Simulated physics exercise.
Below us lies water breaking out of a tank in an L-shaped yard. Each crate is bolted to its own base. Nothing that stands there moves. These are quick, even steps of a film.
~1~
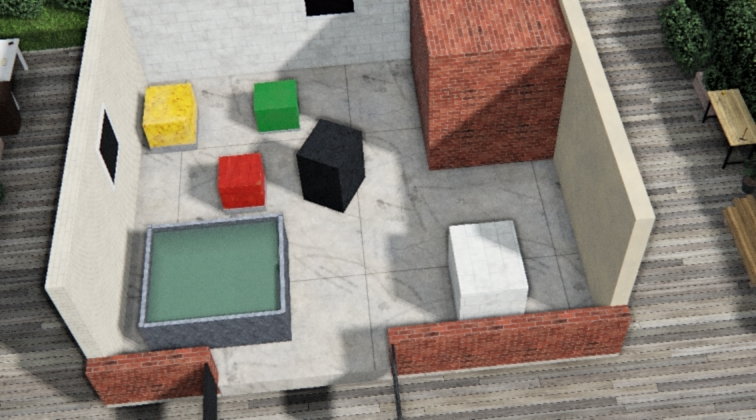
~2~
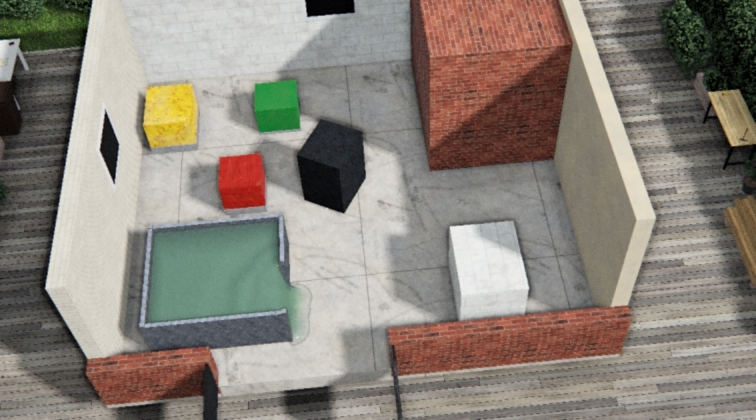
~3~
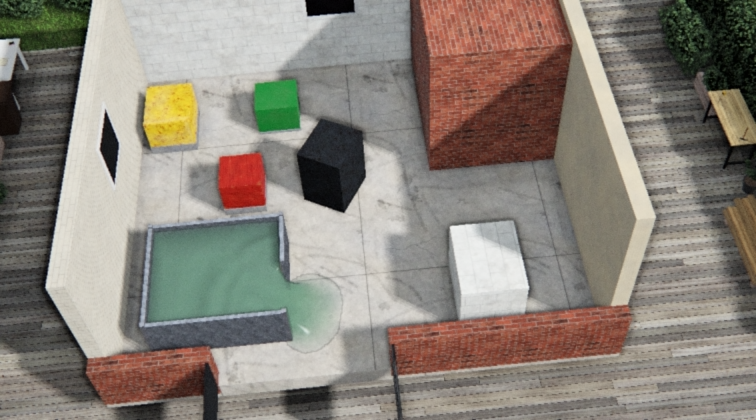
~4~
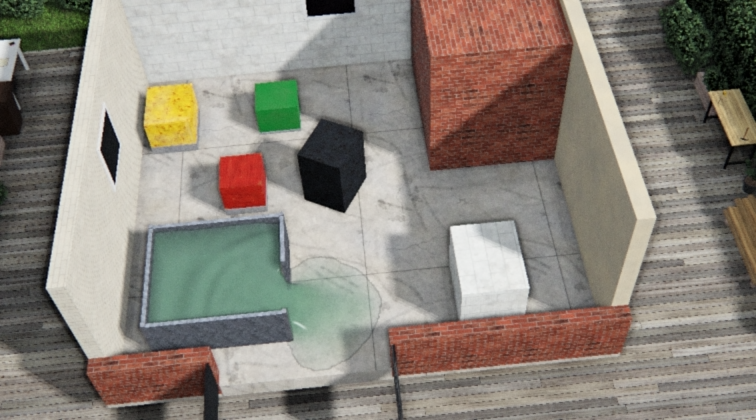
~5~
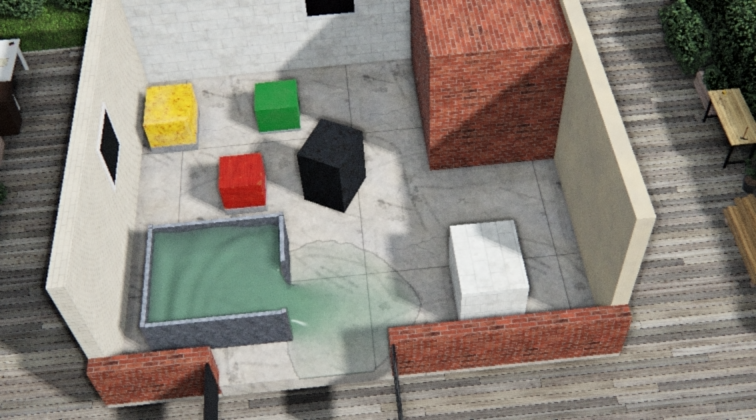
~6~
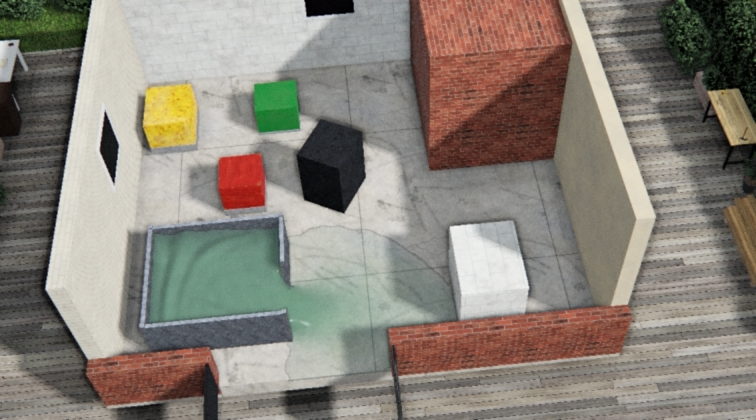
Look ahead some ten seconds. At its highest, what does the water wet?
One by one: The green crate is soaked; the yellow crate keeps dry; the red crate keeps dry.
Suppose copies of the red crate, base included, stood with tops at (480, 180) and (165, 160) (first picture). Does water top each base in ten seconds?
In turn: Gets wet, stays dry.
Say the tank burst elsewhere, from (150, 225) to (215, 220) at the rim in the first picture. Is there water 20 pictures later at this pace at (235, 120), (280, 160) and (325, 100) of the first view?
In turn: Flooded, awash, flooded.
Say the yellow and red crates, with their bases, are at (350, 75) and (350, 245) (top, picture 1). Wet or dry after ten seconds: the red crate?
In short: The red one takes water.
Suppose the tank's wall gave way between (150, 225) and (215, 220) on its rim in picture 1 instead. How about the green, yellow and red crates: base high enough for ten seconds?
My reading: Green crate is topped, yellow crate is topped, red crate ends up wet.
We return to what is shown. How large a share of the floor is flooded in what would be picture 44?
Some 60 per cent.
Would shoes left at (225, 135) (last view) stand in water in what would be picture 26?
Verdict: Dry.
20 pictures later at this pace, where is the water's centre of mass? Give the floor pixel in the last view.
Close to (355, 275).
A moment on, water covers 25 % of the floor; the green crate not reached, the yellow crate not reached, the red crate not reached.
Next, water covers 35 % of the floor; the green crate not reached, the yellow crate not reached, the red crate not reached.
Then, water covers 40 % of the floor; the green crate not reached, the yellow crate not reached, the red crate not reached.
Later, water covers 60 % of the floor; the green crate water round its plinth, the yellow crate not reached, the red crate not reached.
In the end, water covers 80 % of the floor; the green crate was topped, the yellow crate stayed above the water, the red crate stayed above the water.
